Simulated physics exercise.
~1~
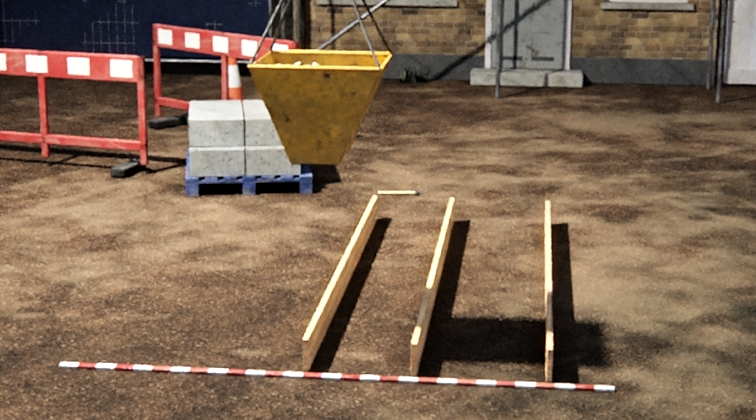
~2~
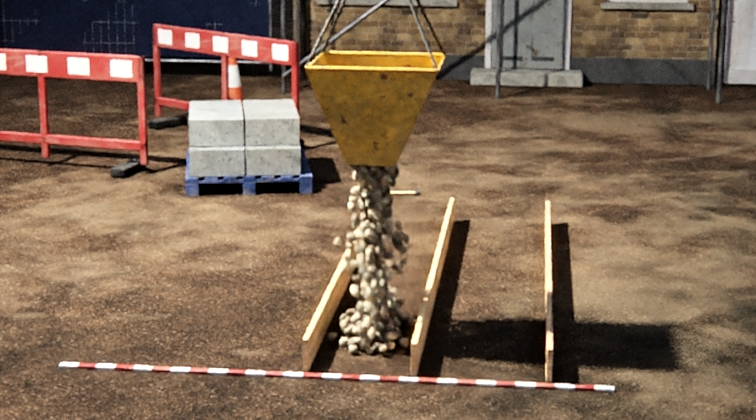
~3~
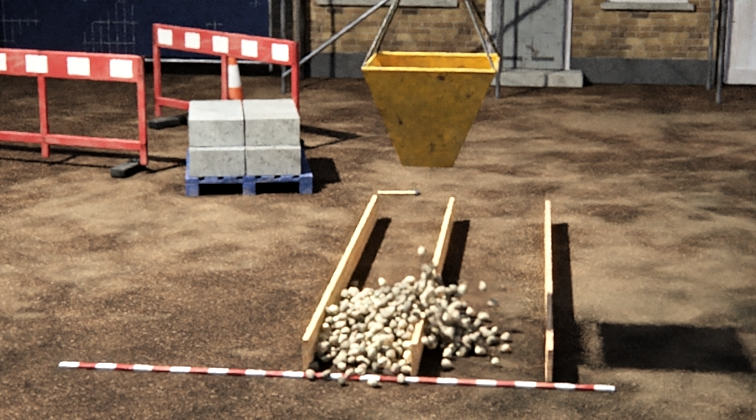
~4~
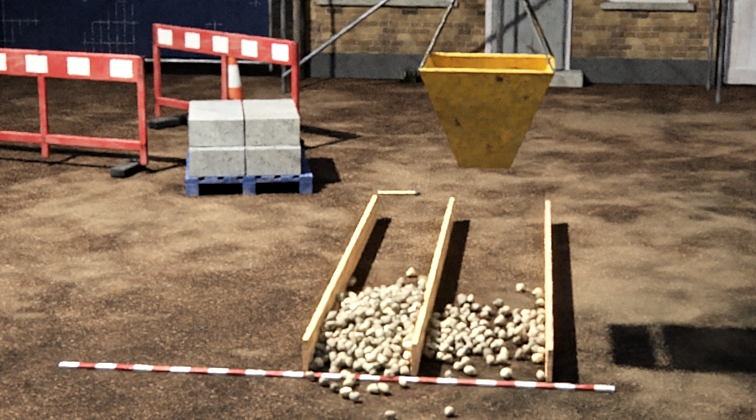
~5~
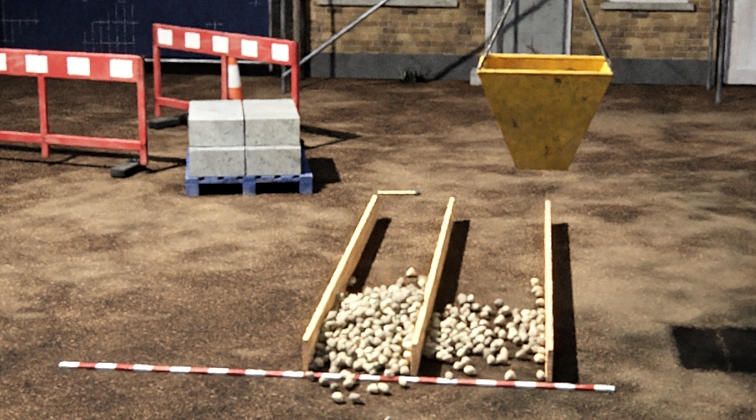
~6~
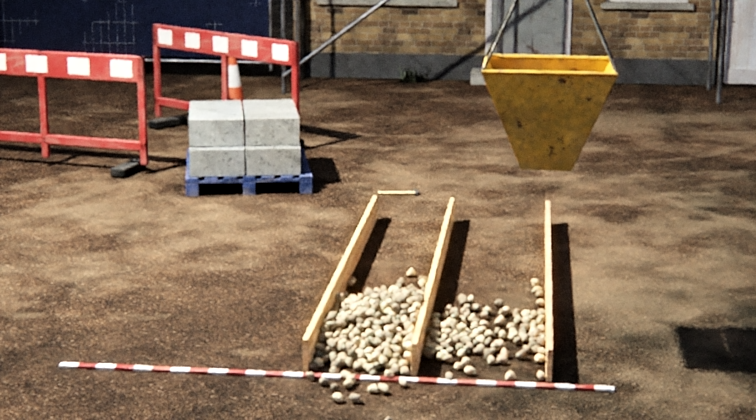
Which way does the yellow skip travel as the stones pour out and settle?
The skip travels to the right, passing above the planks and coming to rest near the right side of the view.
